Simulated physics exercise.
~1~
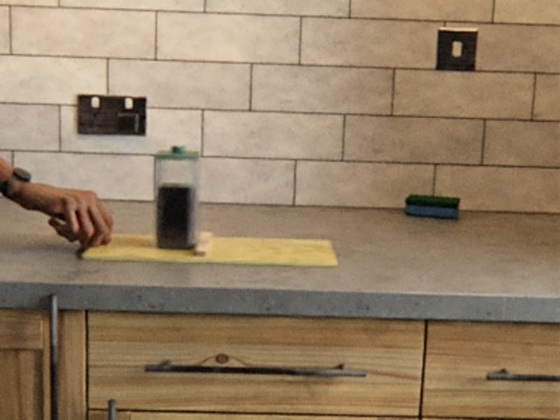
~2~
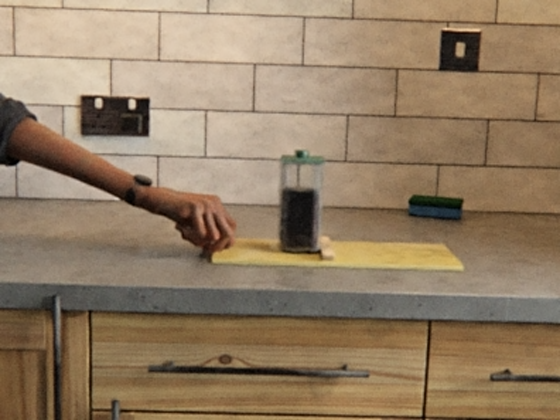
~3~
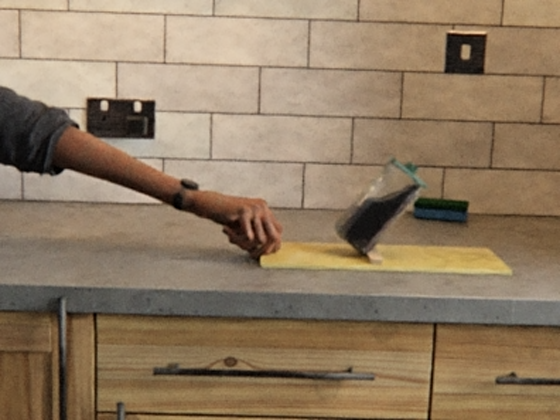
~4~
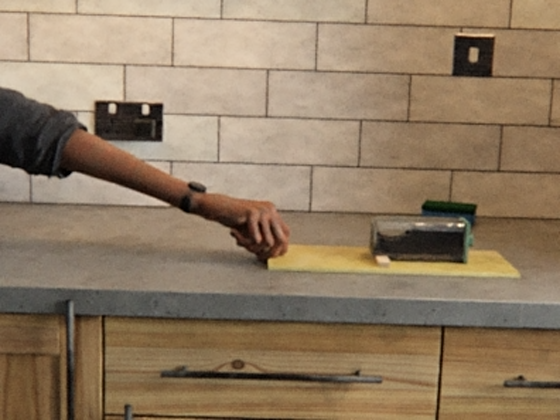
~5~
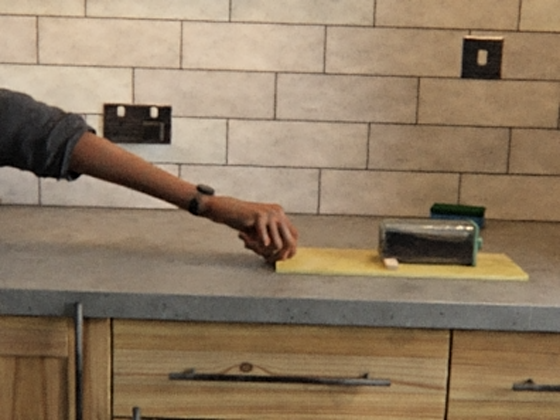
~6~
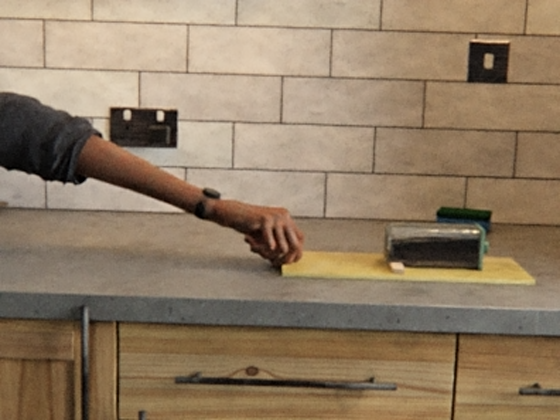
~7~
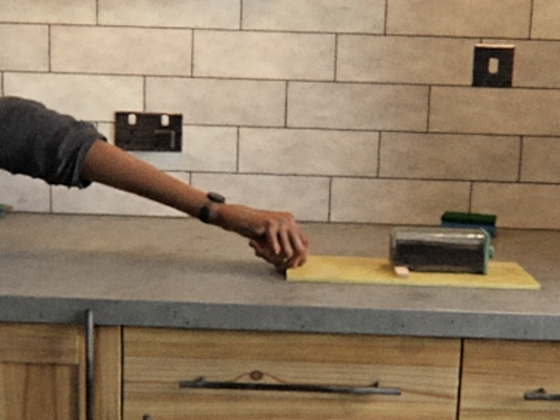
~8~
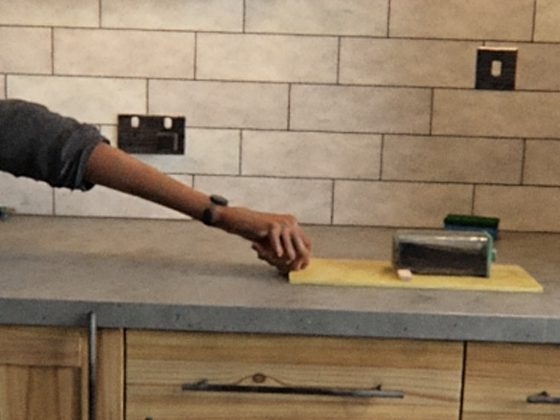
The clip shows a hand sliding a yellow board to the right along a grey kitchen counter with a clear, dark-filled container standing on it. As the board stops, the container tips over to the right against a small strip and ends lying on its side on the board.
